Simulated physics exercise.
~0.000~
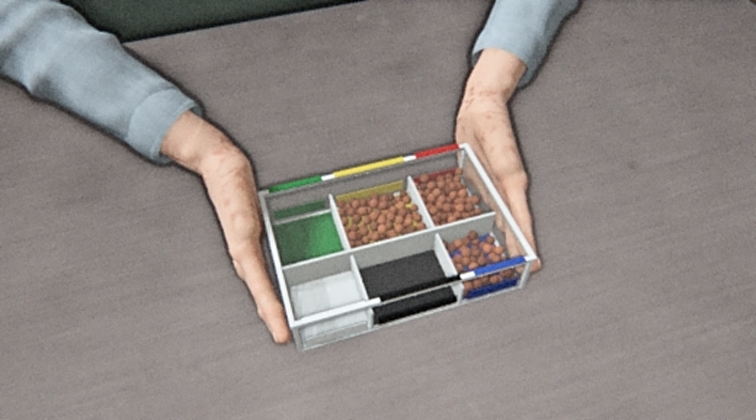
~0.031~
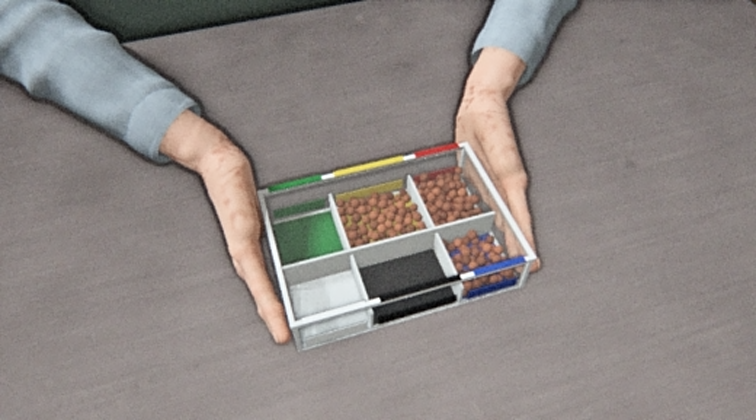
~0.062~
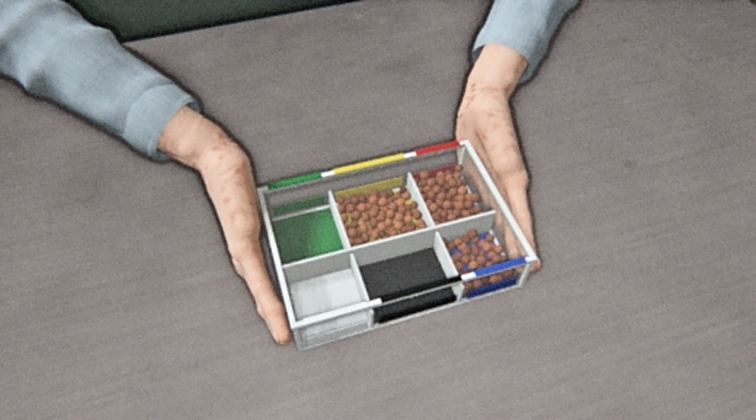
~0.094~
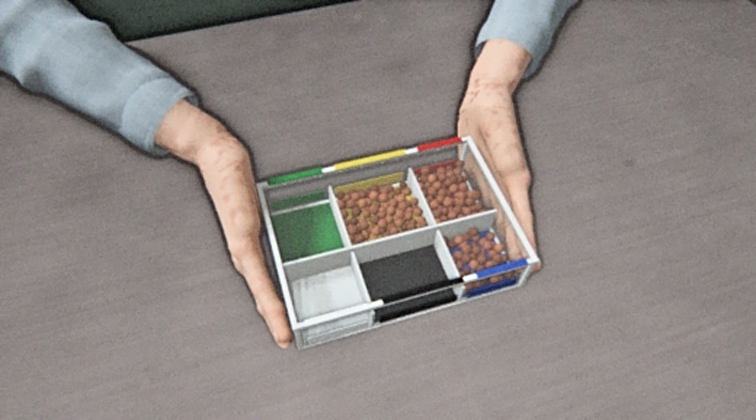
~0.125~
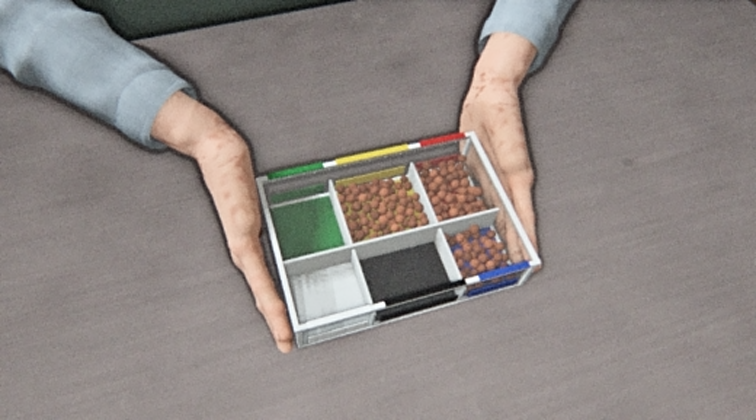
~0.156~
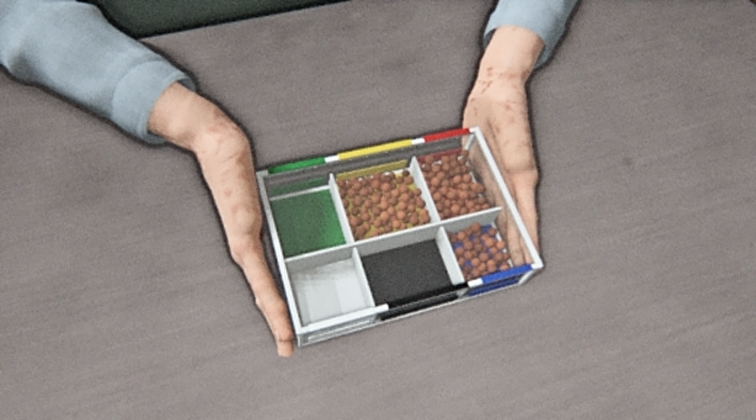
The video shows two hands holding a clear box divided into six colored compartments, three containing reddish-brown pellets, above a gray surface. The hands gradually tilt the box slightly, while the pellets stay in their compartments with little visible shifting.
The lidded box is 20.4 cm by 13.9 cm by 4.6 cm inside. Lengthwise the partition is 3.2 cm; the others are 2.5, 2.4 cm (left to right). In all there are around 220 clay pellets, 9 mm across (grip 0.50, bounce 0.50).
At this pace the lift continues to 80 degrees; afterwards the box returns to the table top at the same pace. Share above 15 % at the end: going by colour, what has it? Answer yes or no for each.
Red compartment: Yes, blue compartment: Yes, green compartment: No, yellow compartment: Yes, white compartment: No, black compartment: No.
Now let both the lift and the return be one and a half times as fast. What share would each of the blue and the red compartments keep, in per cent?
Final per cent - blue: 35, red: 25.
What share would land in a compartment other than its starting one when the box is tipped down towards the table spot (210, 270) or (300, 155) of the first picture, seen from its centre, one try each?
Approximately 50 percent, then 15 percent.
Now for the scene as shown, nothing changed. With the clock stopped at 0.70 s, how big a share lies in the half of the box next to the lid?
Close to 20 in a hundred.
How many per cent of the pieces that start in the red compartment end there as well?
That compartment keeps close to 90 per cent of its own pieces.
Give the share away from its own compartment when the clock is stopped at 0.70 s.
Estimate: Some 5 %.
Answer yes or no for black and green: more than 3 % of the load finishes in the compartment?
Black: True; green: False.
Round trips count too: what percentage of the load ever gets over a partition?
I'd guess roughly 15 percent.
Then, at 0.70 s, tilt 80 degrees; red 35 %, blue 25 %, yellow 40 %.
Then, at 1.06 s, tilt 35 degrees; red 30 %, blue 30 %, yellow 30 %, black 10 %.
After 1.52 s, tilt 0 degrees; red 30 %, blue 30 %, yellow 30 %, black 10 %.
At rest (1.9 s), red 30 %, blue 30 %, green 0 %, yellow 30 %, white 0 %, black 10 %.
